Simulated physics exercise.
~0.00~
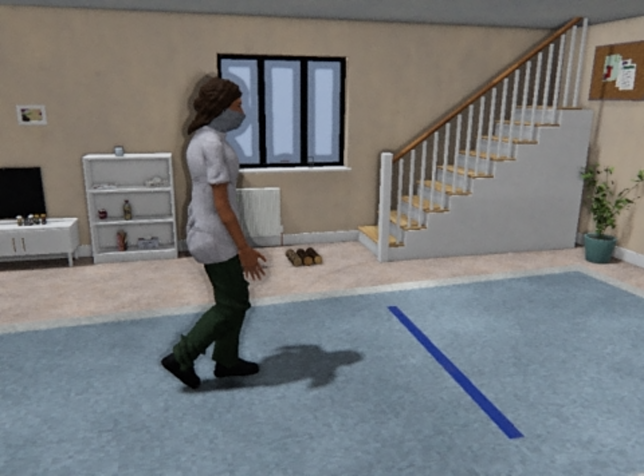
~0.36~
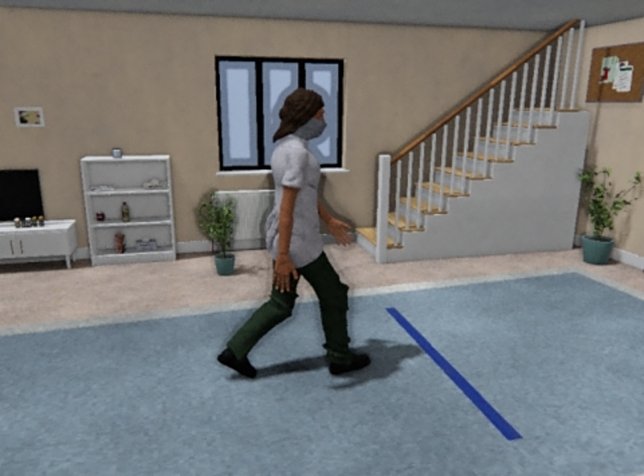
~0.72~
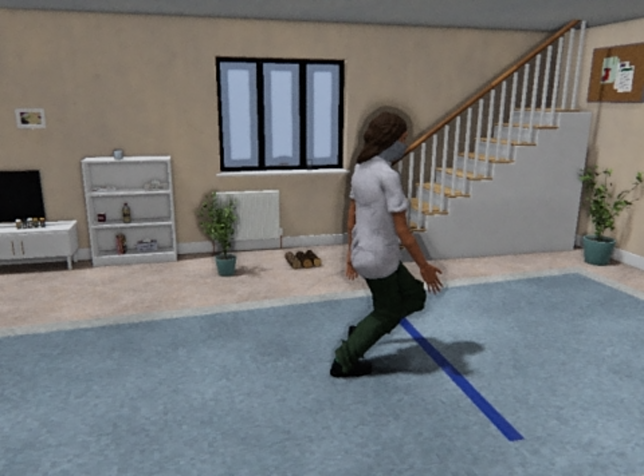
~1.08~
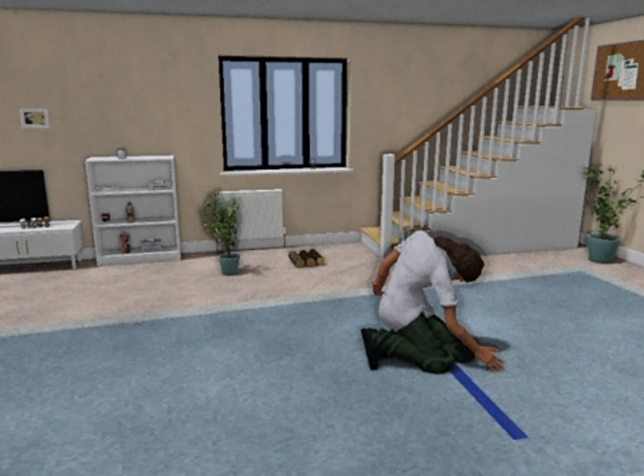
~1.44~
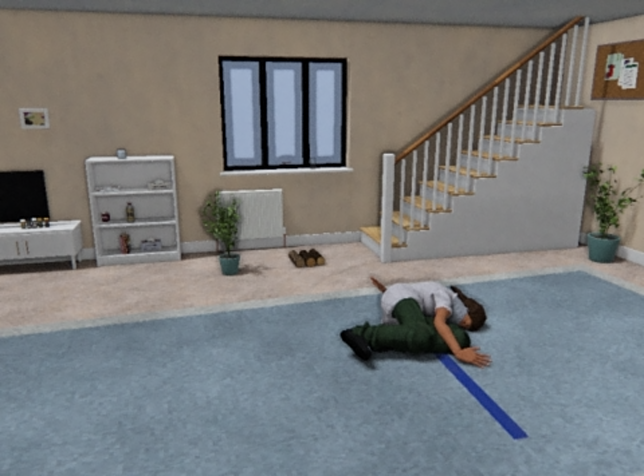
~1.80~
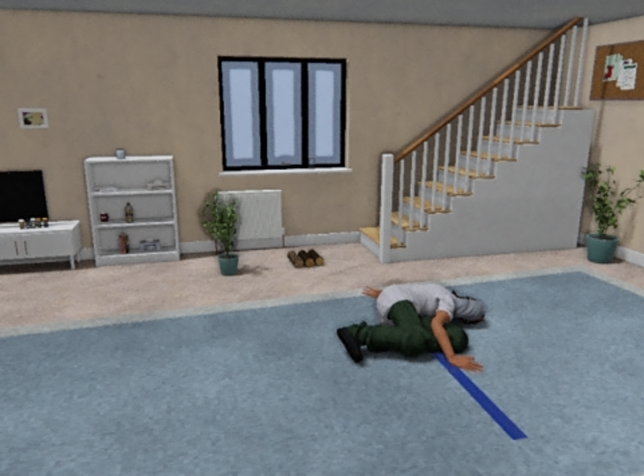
A visitor with long brown hair, a grey face covering, a pale short-sleeved shirt and dark green trousers walks rightward across a blue carpet, seen from the side by a slightly swaying camera. A blue tape strip lies ahead, with white shelves, a dark-framed window and a white staircase with wooden rail behind. Nearing the tape, the visitor buckles at the knees and sinks, then folds forward with a hand reaching to the floor. The body slumps down and lies still, head and chest across the tape, hips short of it.
